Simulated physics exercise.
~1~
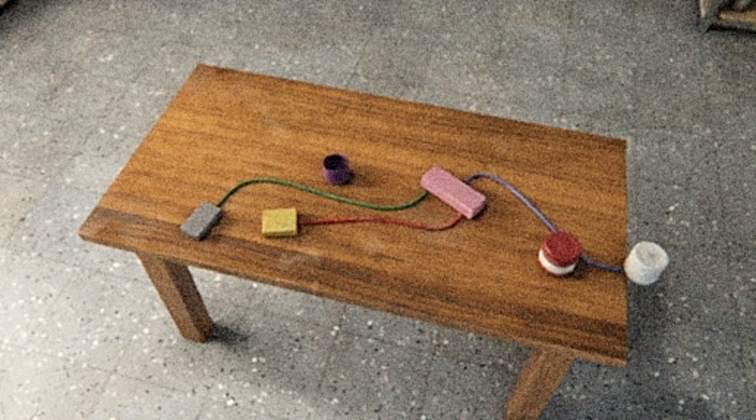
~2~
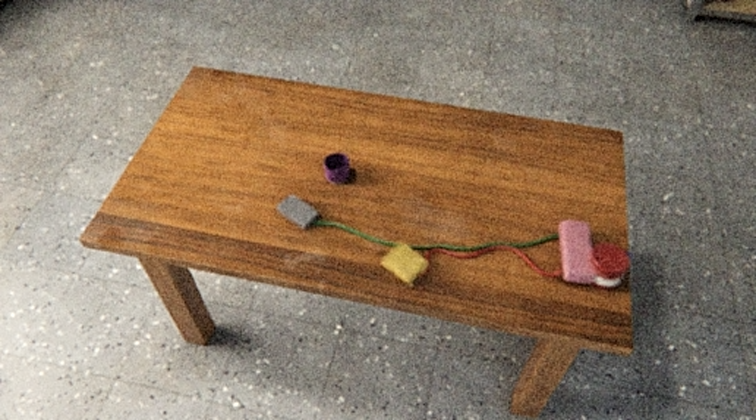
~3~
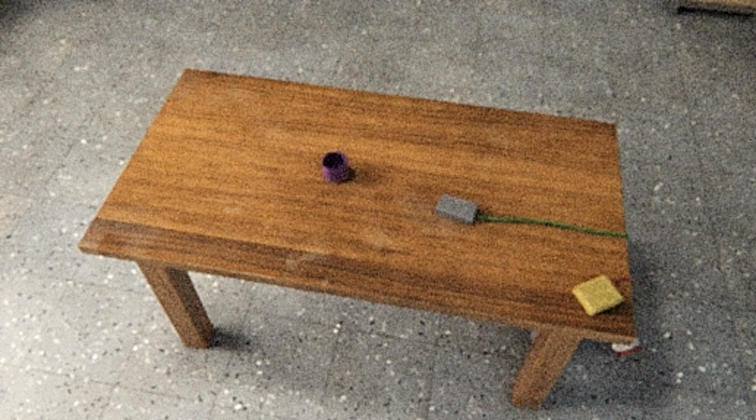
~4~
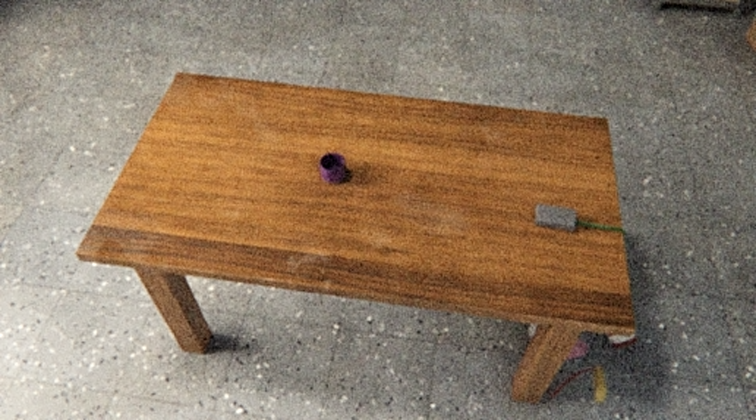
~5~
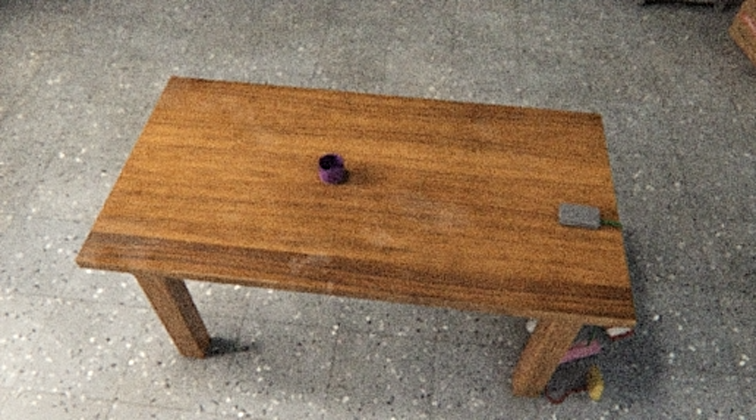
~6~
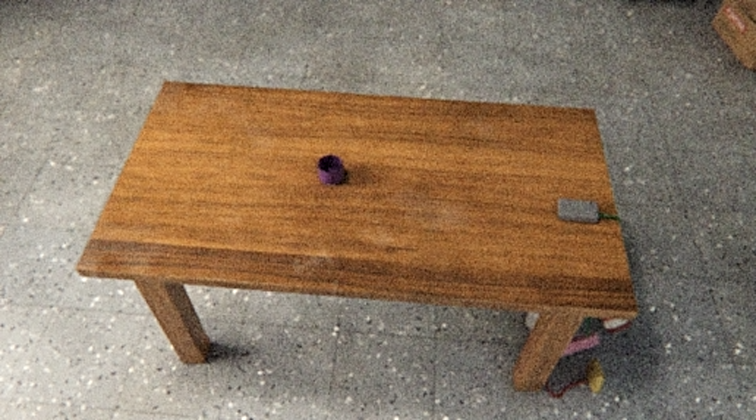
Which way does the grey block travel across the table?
It slides to the right, coming to rest near the table's right edge.
A white cylinder drops off the right edge of a wooden table, and the cabled pink strip, red tin and yellow block follow it over. The grey block is drawn right but stops near the edge, still on top, while the purple mug stays put.
